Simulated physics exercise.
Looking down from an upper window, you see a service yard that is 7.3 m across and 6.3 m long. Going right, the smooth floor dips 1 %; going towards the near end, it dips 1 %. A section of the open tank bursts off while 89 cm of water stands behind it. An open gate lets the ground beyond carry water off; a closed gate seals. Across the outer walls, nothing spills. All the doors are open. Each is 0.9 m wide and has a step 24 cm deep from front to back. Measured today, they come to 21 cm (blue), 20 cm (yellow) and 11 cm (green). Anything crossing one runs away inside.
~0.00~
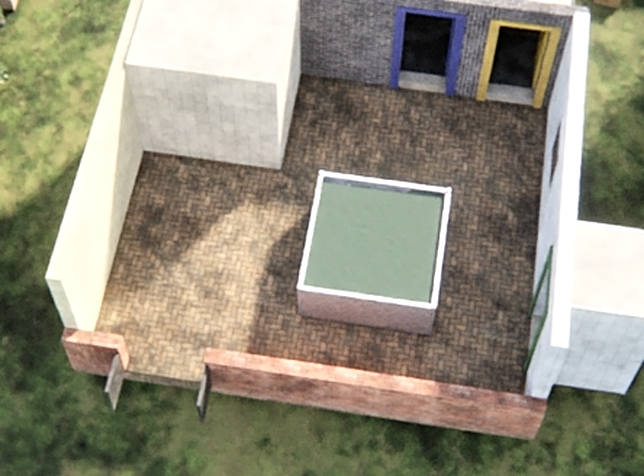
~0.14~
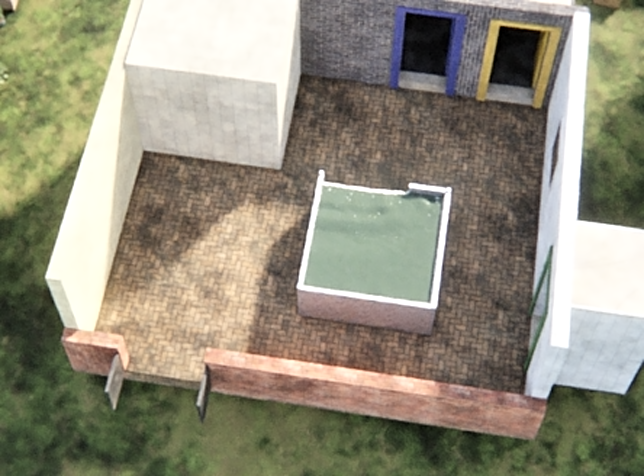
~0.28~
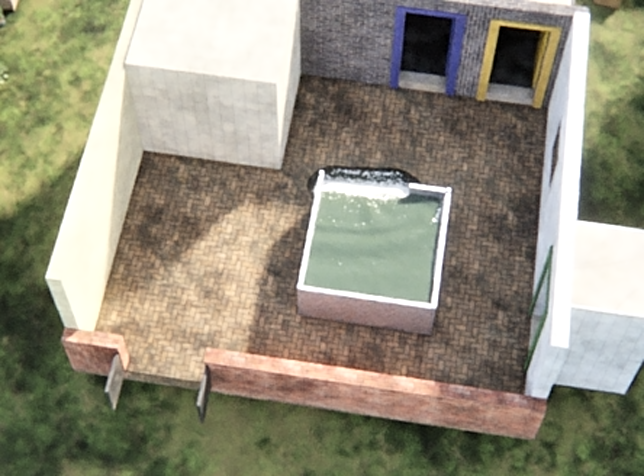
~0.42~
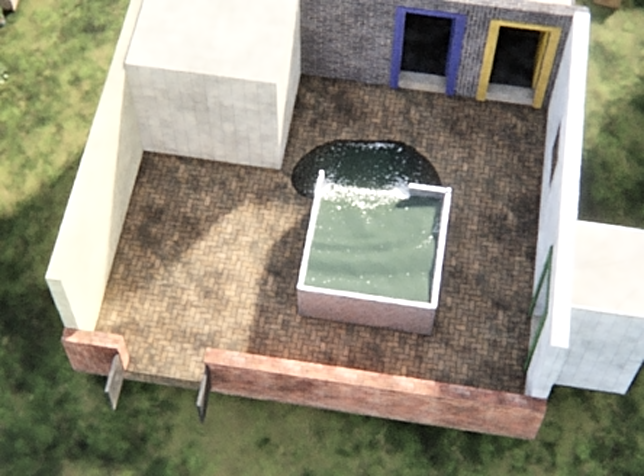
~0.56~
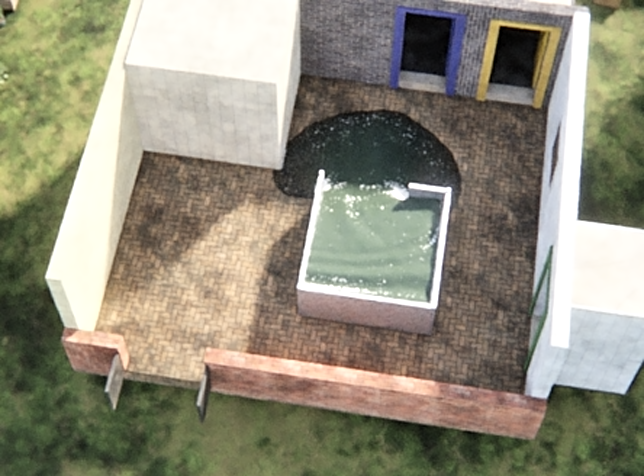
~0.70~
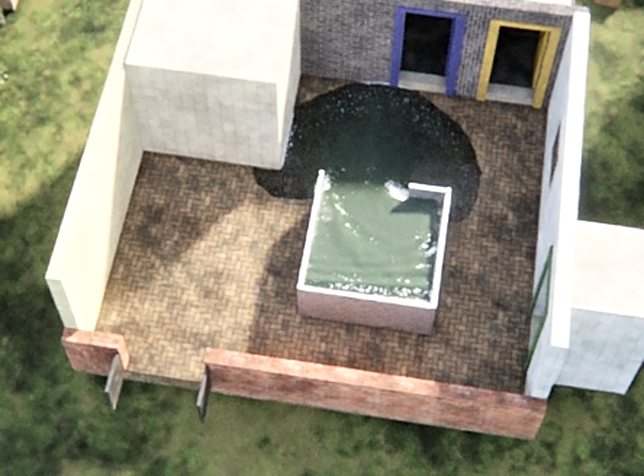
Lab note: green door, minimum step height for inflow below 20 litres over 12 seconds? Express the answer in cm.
Approx. 18 cm.
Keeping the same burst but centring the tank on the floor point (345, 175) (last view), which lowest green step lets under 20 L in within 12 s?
New minimum height: Approx. 12.5 cm.
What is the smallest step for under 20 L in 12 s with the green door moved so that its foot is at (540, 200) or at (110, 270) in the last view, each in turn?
First place around 18 cm, second around 11.5 cm.
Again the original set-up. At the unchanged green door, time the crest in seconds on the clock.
Peak time: Around 10.0 s.
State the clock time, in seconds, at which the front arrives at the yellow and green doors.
Front times: Yellow = 1.2 s, green = 3.6 s.
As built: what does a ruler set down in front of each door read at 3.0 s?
Depth at blue 32 cm, at yellow 18 cm, at green 0 cm.
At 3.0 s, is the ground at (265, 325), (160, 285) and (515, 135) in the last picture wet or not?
Untouched; untouched; awash.
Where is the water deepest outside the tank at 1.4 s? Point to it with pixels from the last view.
(308, 82).
After 1.4 s water covers 30 % of the floor, deepest (65 cm) near (308, 82); it has not reached the green door.
After 3.0 s water covers 35 % of the floor, deepest (47 cm) near (544, 114); it has not reached the green door.
After 12.0 s water covers 100 % of the floor, deepest (18 cm) near (507, 415); 17 cm at the green door, 111 litres in over its 11 cm step.
At the green door as built, the water arrived by 3.7 s and peaked near 20 cm at 9.8 s.
With a step of 15 cm, 51 litres would have come in within the 12 s; with 20 cm, 8 litres. So under 20 litres takes about 18 cm.
